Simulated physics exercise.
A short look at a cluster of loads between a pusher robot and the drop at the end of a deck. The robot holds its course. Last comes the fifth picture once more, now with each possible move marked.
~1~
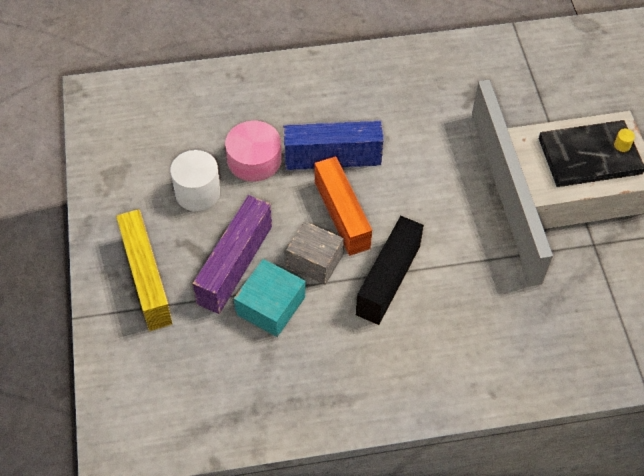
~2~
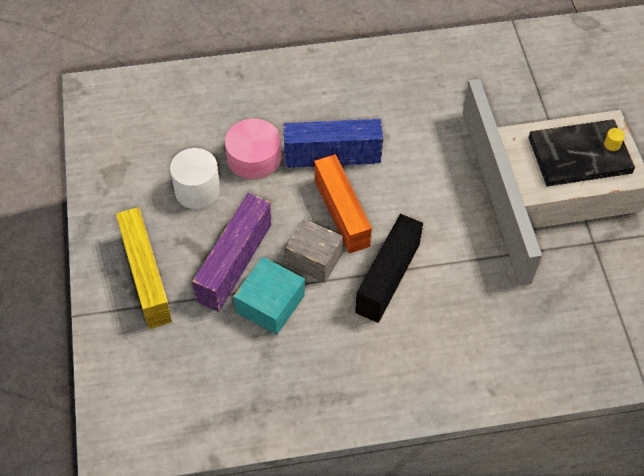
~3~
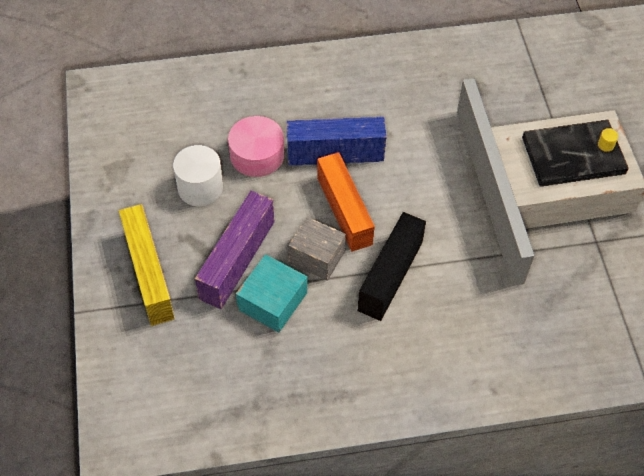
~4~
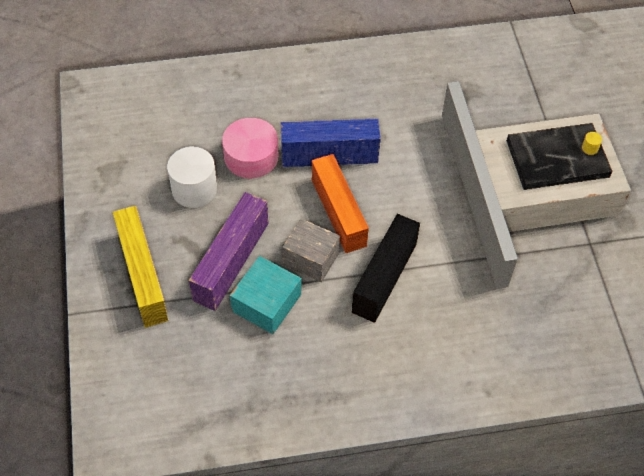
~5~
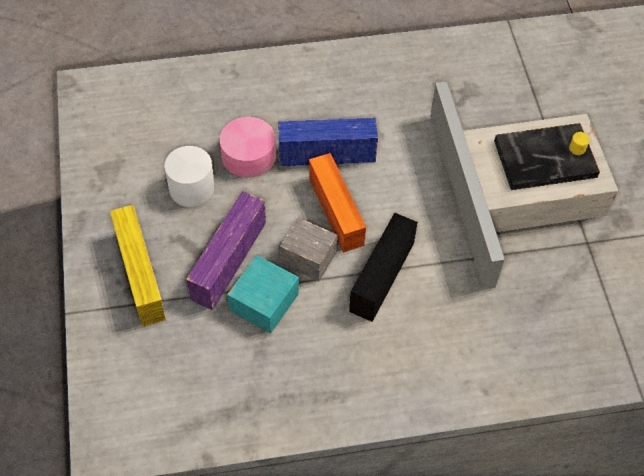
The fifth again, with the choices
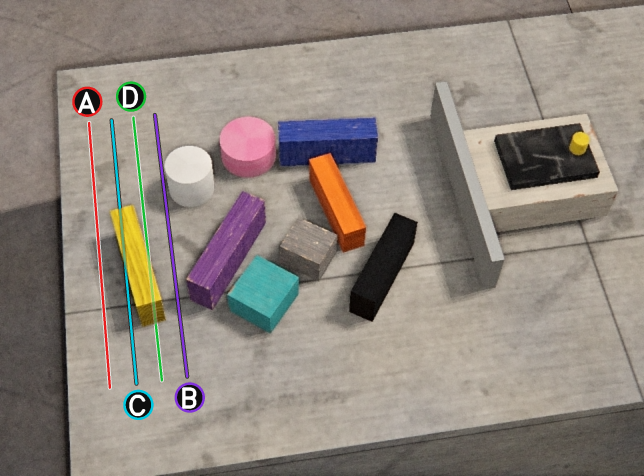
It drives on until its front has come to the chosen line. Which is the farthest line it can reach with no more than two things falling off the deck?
It should halt at D.
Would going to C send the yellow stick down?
Yes.
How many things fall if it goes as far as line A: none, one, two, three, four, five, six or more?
In all, six or more.
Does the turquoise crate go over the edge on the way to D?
No.
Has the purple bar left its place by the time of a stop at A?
Yes.
On the marked copy, A at (99, 244); B at (170, 235); C at (123, 241); D at (146, 238).
Taking D. A third of the way, robot (428, 170); white canister (177, 183); pink canister (209, 152).
Two thirds of the way, robot (314, 185); yellow stick (105, 273); white canister (113, 199).
When it is over, robot (222, 196); yellow stick over the edge; purple bar over the edge; two fallen.
As for the rest, A drops six; B is within the limit but short; C drops three.
